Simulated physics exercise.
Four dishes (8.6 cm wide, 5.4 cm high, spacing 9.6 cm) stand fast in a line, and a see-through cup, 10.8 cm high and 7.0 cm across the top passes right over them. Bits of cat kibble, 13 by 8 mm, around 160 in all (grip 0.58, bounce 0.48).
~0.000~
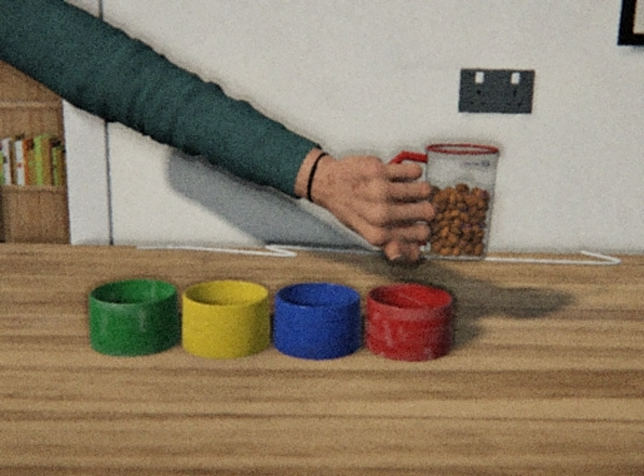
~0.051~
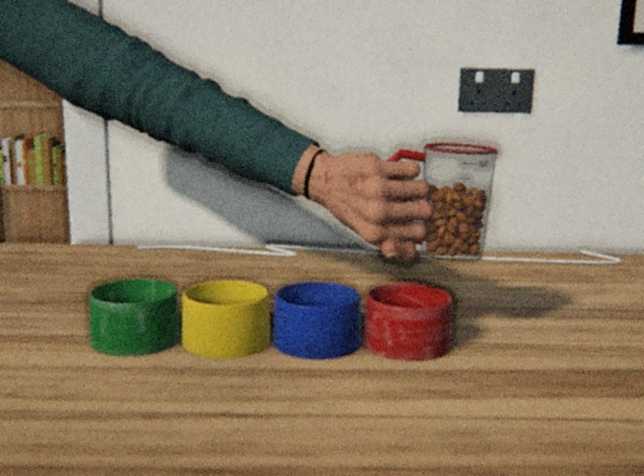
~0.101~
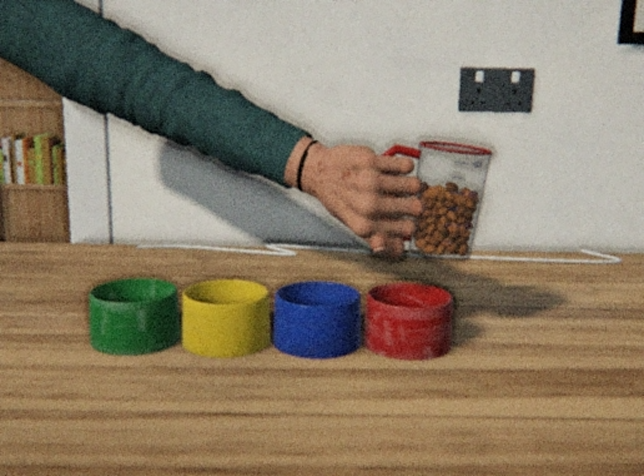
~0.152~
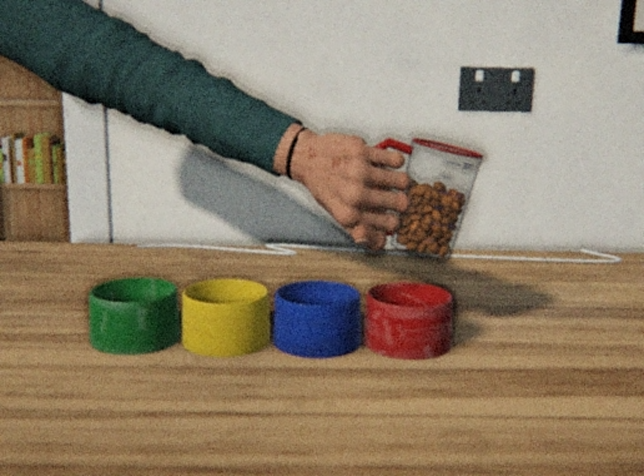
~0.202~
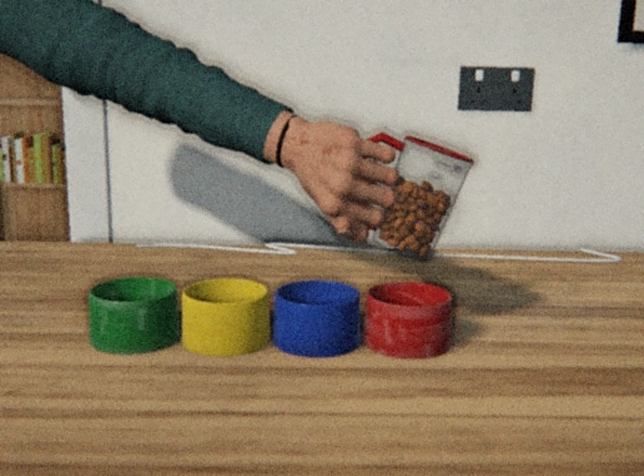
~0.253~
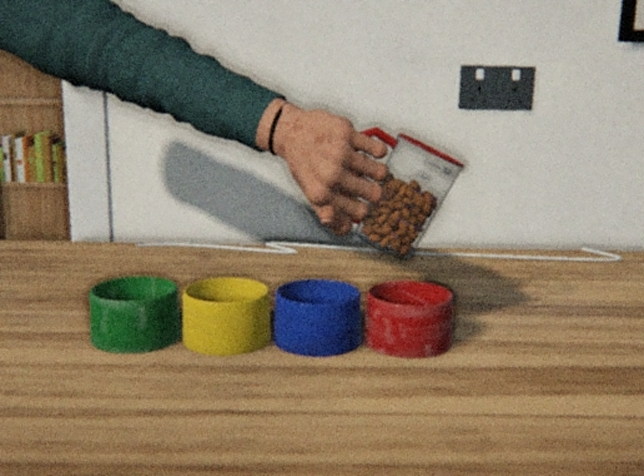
A hand in a green sleeve held a clear, red-rimmed cup of brown pieces behind four coloured dishes on a wooden table, then moved it left while tilting it over to the right.
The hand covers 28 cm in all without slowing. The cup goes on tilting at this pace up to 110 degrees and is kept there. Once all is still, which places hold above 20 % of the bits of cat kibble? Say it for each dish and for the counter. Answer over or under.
Red: Under, blue: Under, green: Under, yellow: Over, counter: Under.
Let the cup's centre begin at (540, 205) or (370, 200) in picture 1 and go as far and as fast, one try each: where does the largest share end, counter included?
The winner: Blue; green.
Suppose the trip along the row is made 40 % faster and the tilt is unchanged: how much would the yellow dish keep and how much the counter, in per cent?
Yellow 80, counter 10.
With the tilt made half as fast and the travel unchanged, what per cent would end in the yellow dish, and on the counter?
Then: Yellow 80, counter 10.
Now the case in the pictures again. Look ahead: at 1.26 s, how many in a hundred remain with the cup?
About 80 per cent.
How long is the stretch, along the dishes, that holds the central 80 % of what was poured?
Some 5 cm.
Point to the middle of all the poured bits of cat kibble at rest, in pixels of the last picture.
Around (235, 322).
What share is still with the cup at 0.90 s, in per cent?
Roughly 100 per cent.
Then, at 0.64 s, tilt 74 degrees; cup holds 100 %.
Then, at 0.90 s, tilt 107 degrees; cup holds 100 %.
Then, at 1.26 s, tilt 110 degrees; cup holds 80 %, yellow 15 %.
At rest (3.3 s), red 0 %, blue 0 %, green 0 %, yellow 80 %, counter 5 %, cup 15 %.
